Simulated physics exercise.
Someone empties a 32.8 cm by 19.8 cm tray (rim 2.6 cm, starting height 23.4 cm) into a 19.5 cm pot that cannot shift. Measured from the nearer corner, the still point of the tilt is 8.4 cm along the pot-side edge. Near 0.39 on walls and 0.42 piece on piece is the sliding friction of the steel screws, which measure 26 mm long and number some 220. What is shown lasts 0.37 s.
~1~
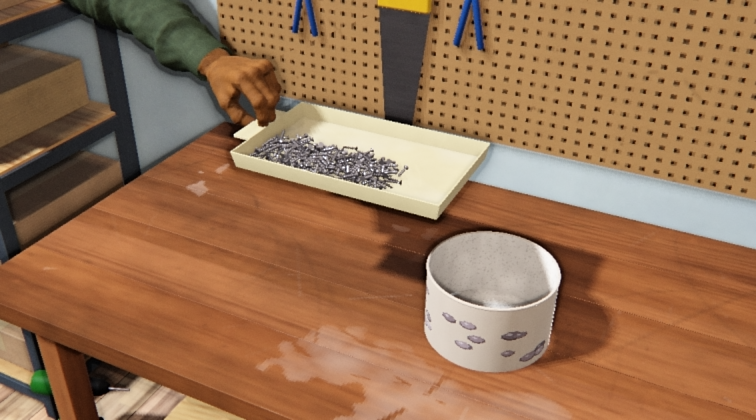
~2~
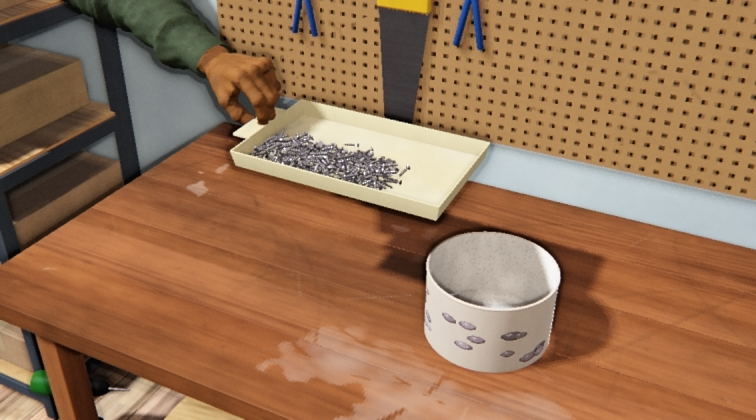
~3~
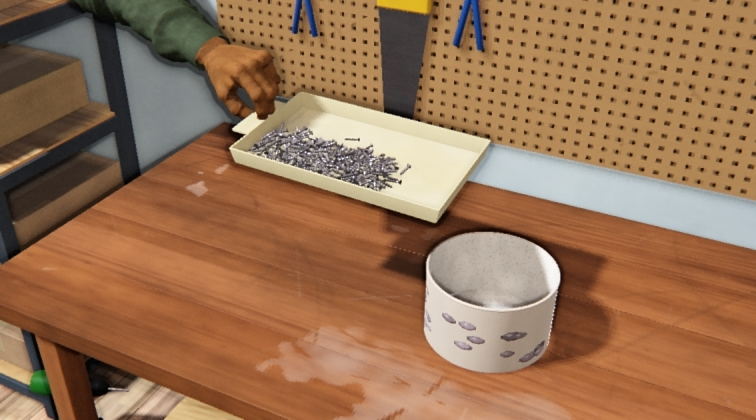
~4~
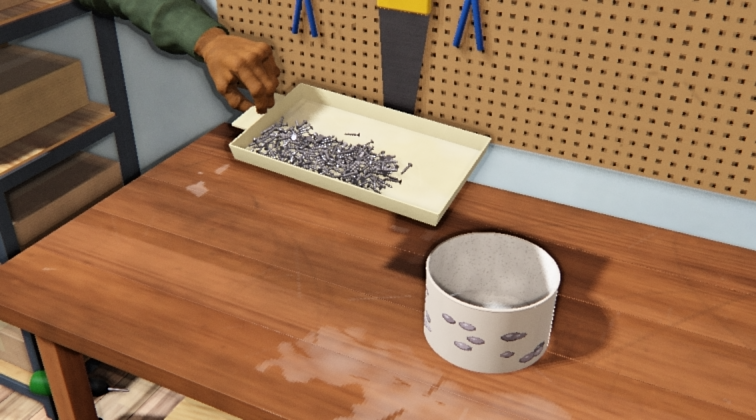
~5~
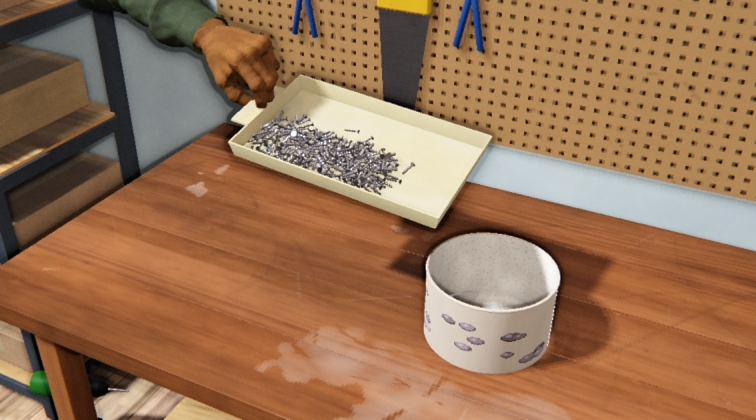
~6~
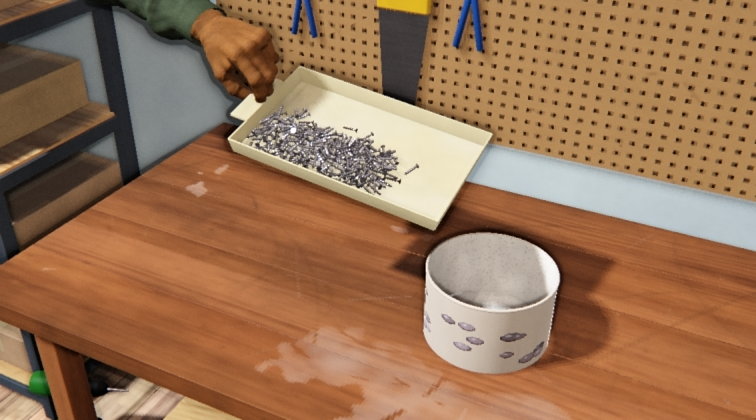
At the start, a hand holds the handle of a cream tray of small metal pieces, level above a wooden workbench, behind a round pot with purple oval marks. The hand then slowly raises the tray's left end while its front right corner dips slightly, and the pieces stay heaped toward the left.
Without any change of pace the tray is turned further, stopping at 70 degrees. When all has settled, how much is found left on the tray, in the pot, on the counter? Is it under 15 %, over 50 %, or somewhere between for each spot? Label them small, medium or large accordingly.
Tray - medium, pot - small, counter - large.
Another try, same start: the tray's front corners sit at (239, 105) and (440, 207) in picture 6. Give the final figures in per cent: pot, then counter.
Pot 30 % / counter 0 %.
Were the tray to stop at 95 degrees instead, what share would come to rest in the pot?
That would be around 10 percent.
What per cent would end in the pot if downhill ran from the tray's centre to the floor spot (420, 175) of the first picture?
Roughly 20 per cent.
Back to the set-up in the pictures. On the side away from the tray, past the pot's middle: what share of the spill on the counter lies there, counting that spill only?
Around 0 per cent, give or take.
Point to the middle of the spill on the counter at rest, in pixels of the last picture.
Somewhere around (399, 360), I'd say.
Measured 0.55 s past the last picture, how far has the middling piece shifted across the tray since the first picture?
It has moved some 3 cm from its start.
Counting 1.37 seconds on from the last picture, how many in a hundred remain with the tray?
Roughly 70 percent of the load, I'd say.
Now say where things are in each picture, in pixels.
The first frame shows tray tilt 0 degrees, front corners at (235, 151) and (437, 203); middle of the pieces at (322, 164); pot at (493, 268).
The second frame shows tray tilt 1 degrees, front corners at (235, 150) and (437, 204); middle of the pieces at (322, 163).
The third frame shows tray tilt 4 degrees, front corners at (234, 147) and (437, 207), lowest corner right front; middle of the pieces at (321, 161).
The fourth frame shows tray tilt 8 degrees, front corners at (234, 144) and (437, 211), lowest corner right front; middle of the pieces at (321, 158).
The fifth frame shows tray tilt 11 degrees, front corners at (233, 141) and (437, 215), lowest corner right front; middle of the pieces at (321, 155).
The sixth frame shows tray tilt 15 degrees, front corners at (233, 138) and (436, 218), lowest corner right front; middle of the pieces at (321, 152); pot at (492, 269).
Then, 0.55 s after the last picture, tilt 41 degrees; the tray holds 100 %, the pot 0 %.
Then, 0.92 s after the last picture, tilt 59 degrees; the tray holds 100 %, the pot 0 %.
Then, 1.37 s after the last picture, tilt 70 degrees; the tray holds 70 %, the pot 0 %.
In the end, tray 30 %, pot 5 %, counter 65 %.
